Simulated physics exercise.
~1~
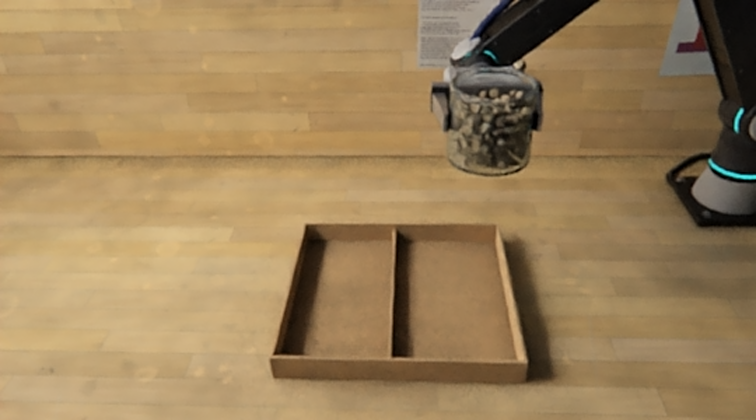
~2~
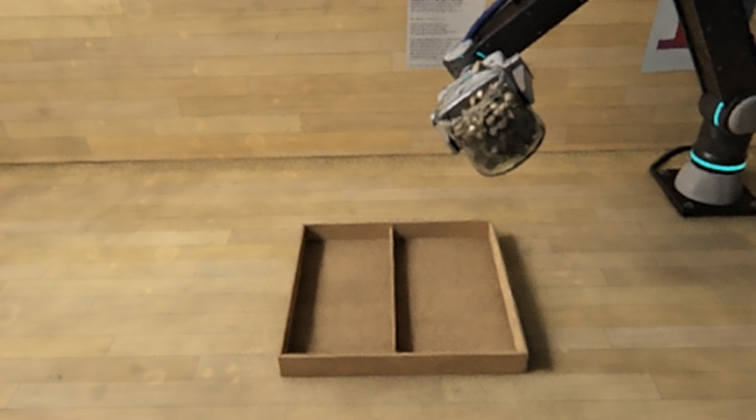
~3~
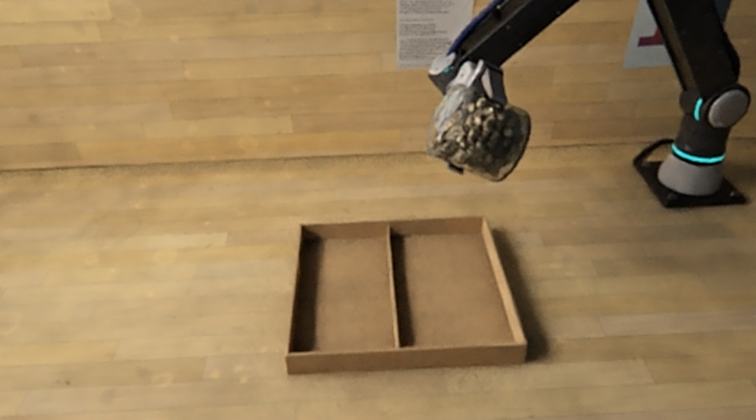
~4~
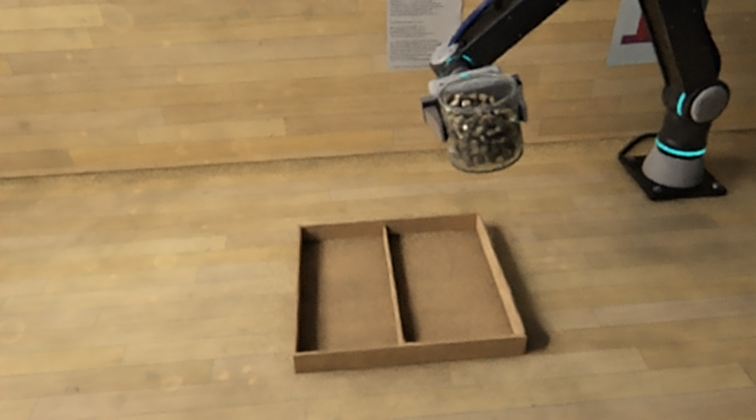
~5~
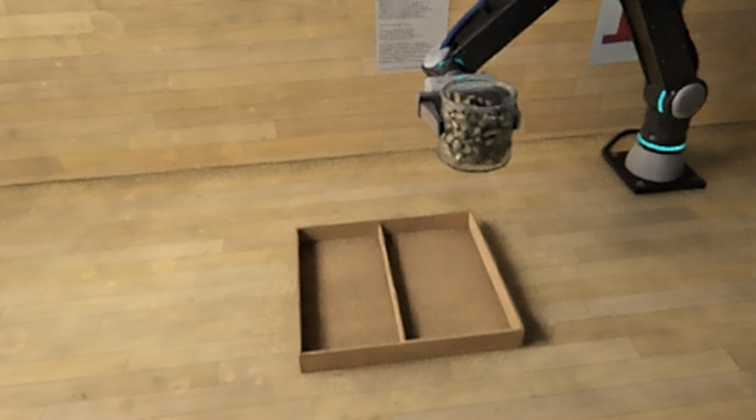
A black robot arm held a clear cup of small pebbles above a divided wooden tray, tipped it steeply onto its side, then turned it back upright, and the pebbles stayed in the cup while the tray below remained empty.
